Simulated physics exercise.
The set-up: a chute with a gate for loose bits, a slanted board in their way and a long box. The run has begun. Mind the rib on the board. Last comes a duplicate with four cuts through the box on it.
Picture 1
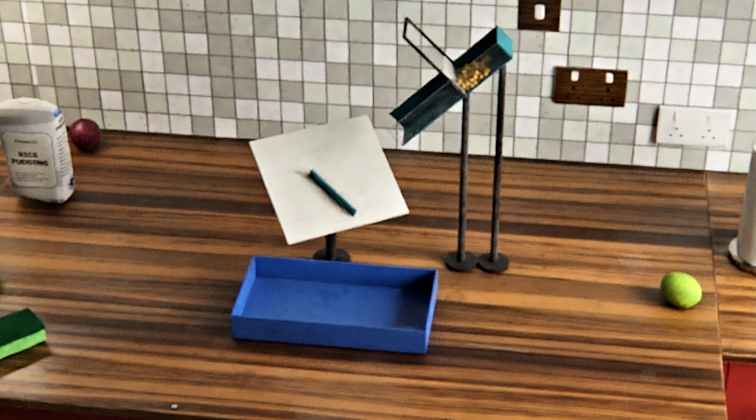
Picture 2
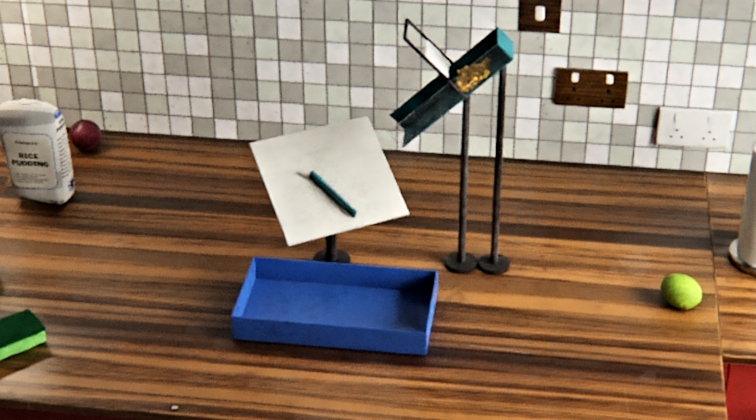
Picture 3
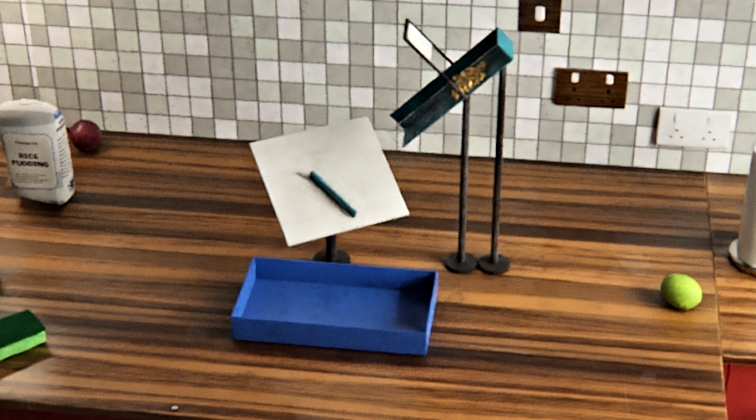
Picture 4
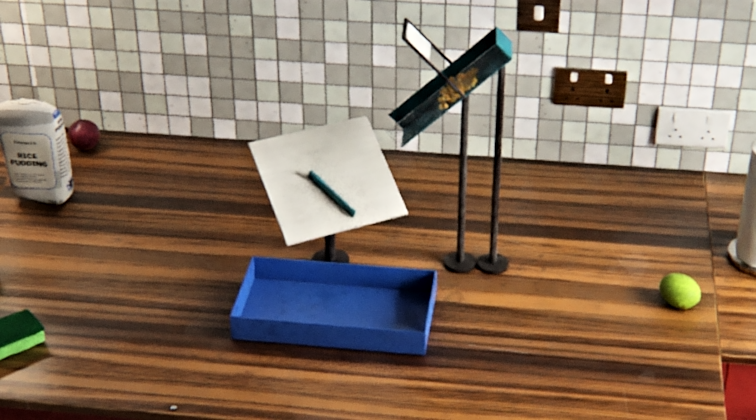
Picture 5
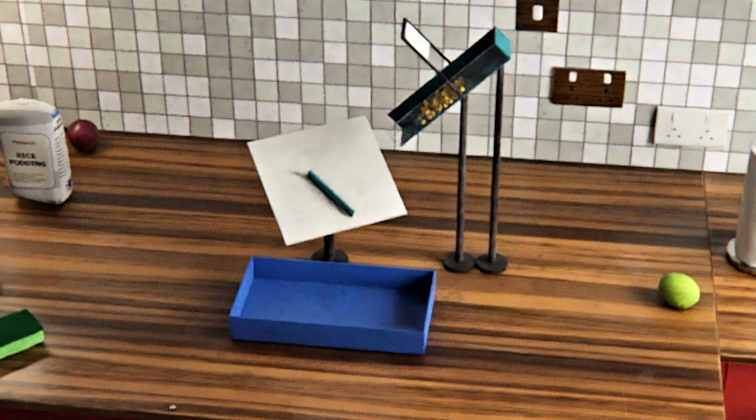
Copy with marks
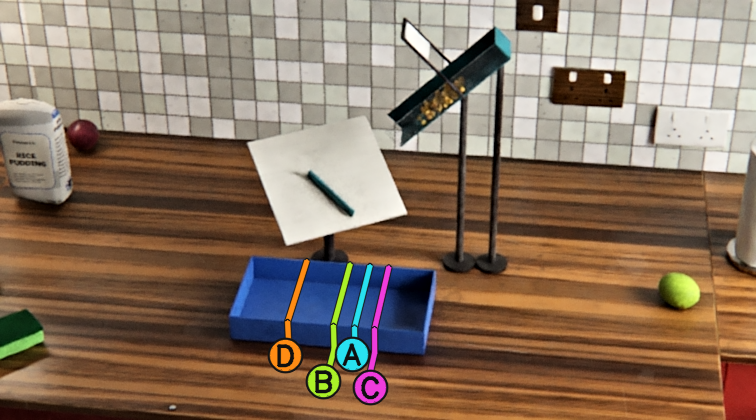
The video shows small yellow-orange bits in a sloping teal chute sliding down and to the left past a raised gate, while a tilted white board with a dark teal rib and an empty blue box stay still on a wooden counter.
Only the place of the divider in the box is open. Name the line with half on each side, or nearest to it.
It is C.
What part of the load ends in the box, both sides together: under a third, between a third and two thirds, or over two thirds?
About that: Over two thirds.
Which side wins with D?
More lands on the right.
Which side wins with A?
Right.
On the marked copy, line A crosses the front rim at (354, 326); line B crosses the front rim at (333, 325); line C crosses the front rim at (374, 328); line D crosses the front rim at (287, 321).
Choosing A, of what is caught, about a tenth on the left of the divider, the larger part on the right.
Choosing B, of what is caught, just a few on the left of the divider, almost all on the right.
Choosing C, of what is caught, roughly two thirds on the left of the divider, roughly a third on the right.
Choosing D, of what is caught, not one piece on the left of the divider, every piece on the right.
